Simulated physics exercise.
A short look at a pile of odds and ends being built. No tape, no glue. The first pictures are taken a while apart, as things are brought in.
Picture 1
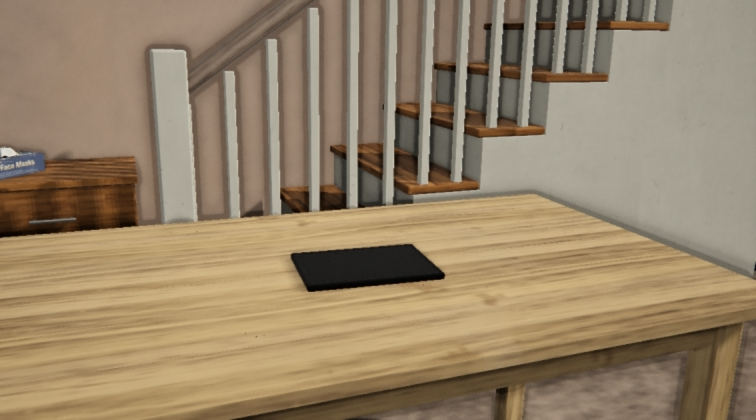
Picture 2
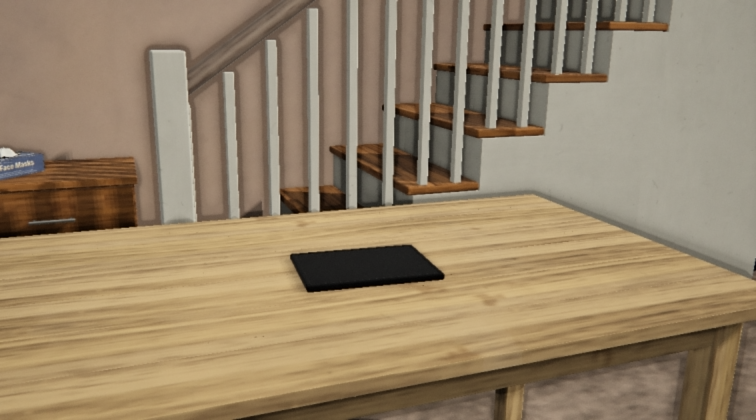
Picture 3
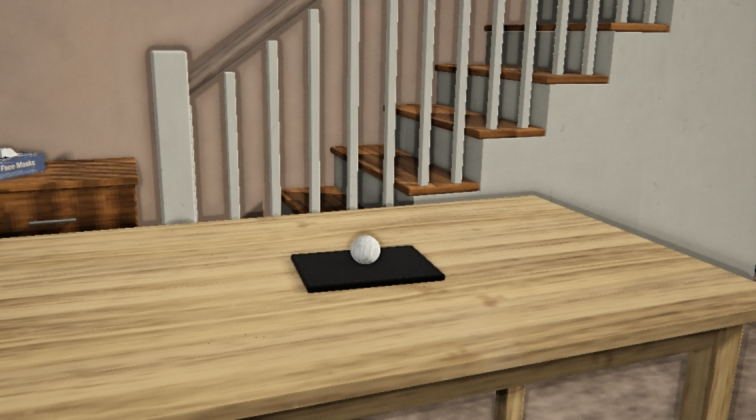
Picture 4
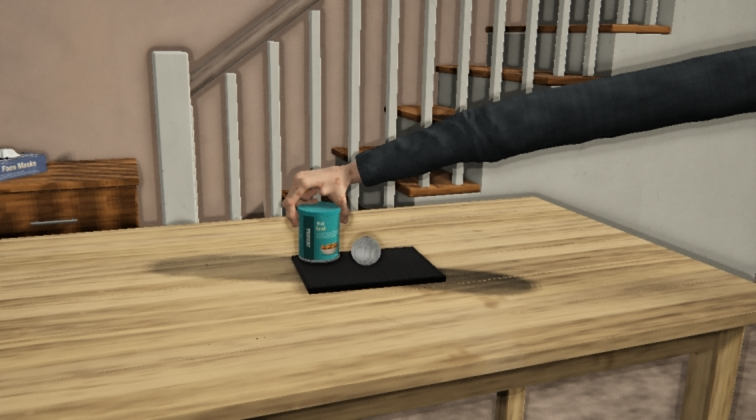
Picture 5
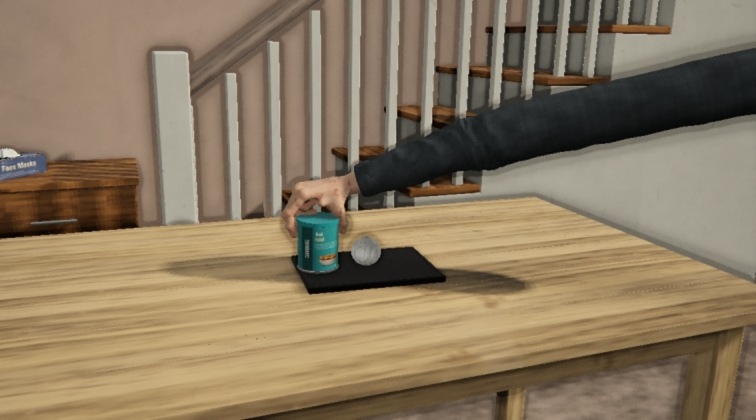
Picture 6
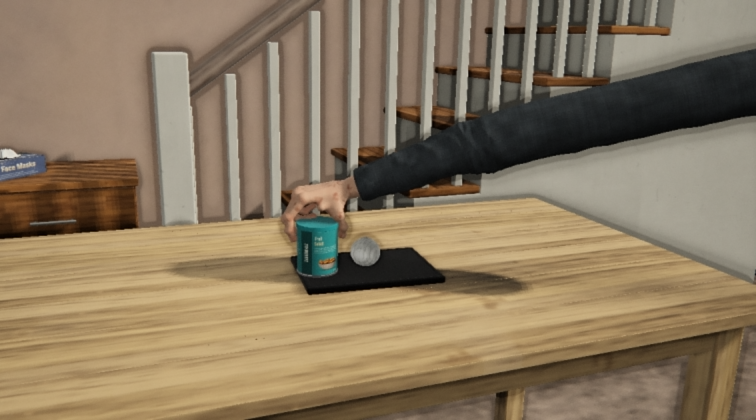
The clip opens on a flat black slab lying alone on a wooden table before a staircase, and then a small whitish ball-like object appears on it. A dark-sleeved arm reaches in from the right, lowers a turquoise container onto the slab's left side, and keeps hold of it.
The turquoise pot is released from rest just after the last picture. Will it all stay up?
The pile keeps its balance.
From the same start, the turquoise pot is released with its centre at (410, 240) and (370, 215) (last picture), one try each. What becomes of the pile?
In the first case it stays up; in the second case it comes apart.
Then, 0.30 s on from there, no change.
Then, 0.70 s on from there, turquoise pot resting near (317, 247).
In the end, all 3 unmoved. At the end, from the last picture's camera, turquoise pot near (317, 247). The pile stays up.
